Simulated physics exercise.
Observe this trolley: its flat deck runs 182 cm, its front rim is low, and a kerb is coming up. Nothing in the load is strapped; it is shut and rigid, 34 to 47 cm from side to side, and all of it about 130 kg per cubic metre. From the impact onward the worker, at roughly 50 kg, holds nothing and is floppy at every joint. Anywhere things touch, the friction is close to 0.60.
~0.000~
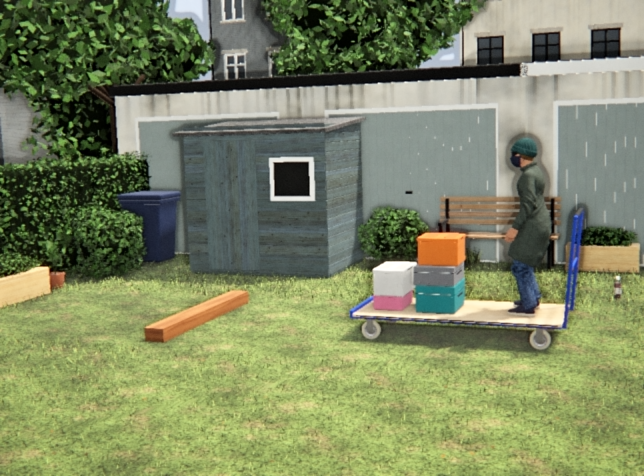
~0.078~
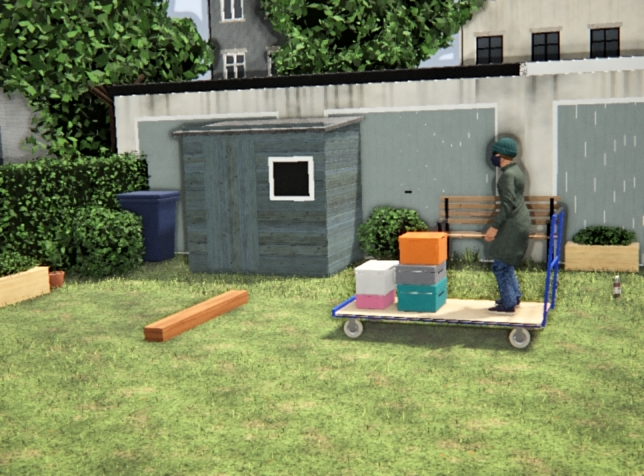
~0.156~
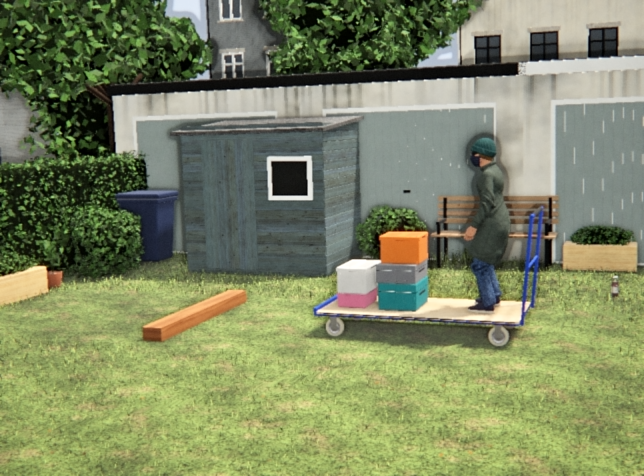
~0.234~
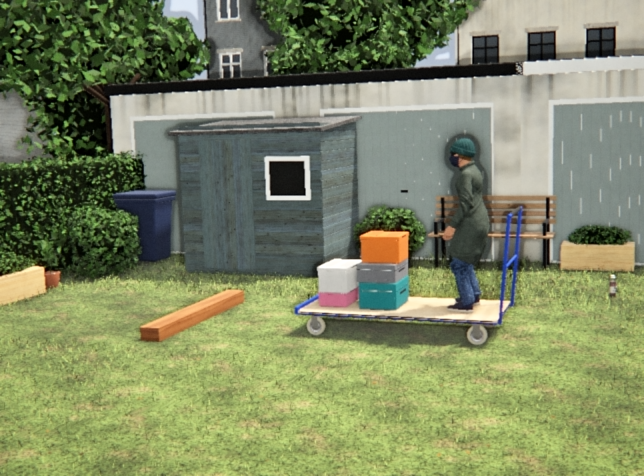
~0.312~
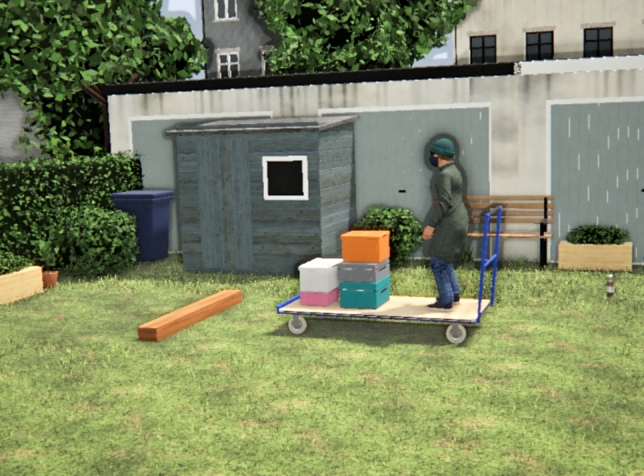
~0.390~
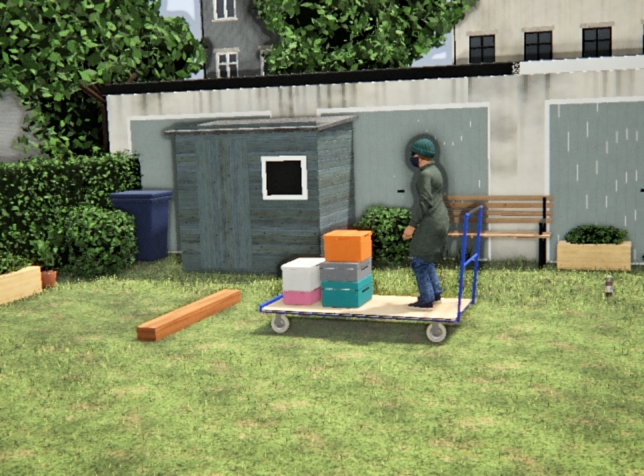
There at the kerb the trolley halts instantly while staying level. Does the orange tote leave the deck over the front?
Yes: My guess is it ends up past the edge.
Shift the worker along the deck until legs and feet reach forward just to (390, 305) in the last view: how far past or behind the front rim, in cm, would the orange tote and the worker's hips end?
The orange one would end 60 cm past the front rim, while the hips stop 70 cm behind it.
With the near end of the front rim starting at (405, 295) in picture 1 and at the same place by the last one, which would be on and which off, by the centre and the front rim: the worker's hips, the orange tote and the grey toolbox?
If so, the hips would be still in place, the orange one past the rim and the grey one past the rim.
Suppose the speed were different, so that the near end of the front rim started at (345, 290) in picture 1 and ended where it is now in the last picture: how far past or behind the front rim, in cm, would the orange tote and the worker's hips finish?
Orange 50 behind, hips 130 behind.
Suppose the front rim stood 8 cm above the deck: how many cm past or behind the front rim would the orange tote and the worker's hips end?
With that rim, orange finishes 30 cm past and the hips stay 80 cm behind.
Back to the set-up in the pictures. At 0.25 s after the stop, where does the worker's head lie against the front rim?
The head is some 100 cm back from the front rim.
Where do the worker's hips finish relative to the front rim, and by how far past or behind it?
Some 70 cm behind it.
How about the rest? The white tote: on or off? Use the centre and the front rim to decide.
End result - white: Goes over.
The wheels strike at 0.82 s.
After 1.07 s the orange tote is 38 cm behind the rim, tilted 5°, near (225, 243) in the last picture's view.
After 1.37 s the orange tote is 3 cm behind the rim, tilted 40°, near (194, 254) in the last picture's view.
After 1.82 s the orange tote is 49 cm past the rim, tilted 40°, near (151, 278) in the last picture's view.
Final state at 3.8 s, past the rim, white tote and orange tote; behind it, teal toolbox, grey toolbox, pink tote and the worker's hips.
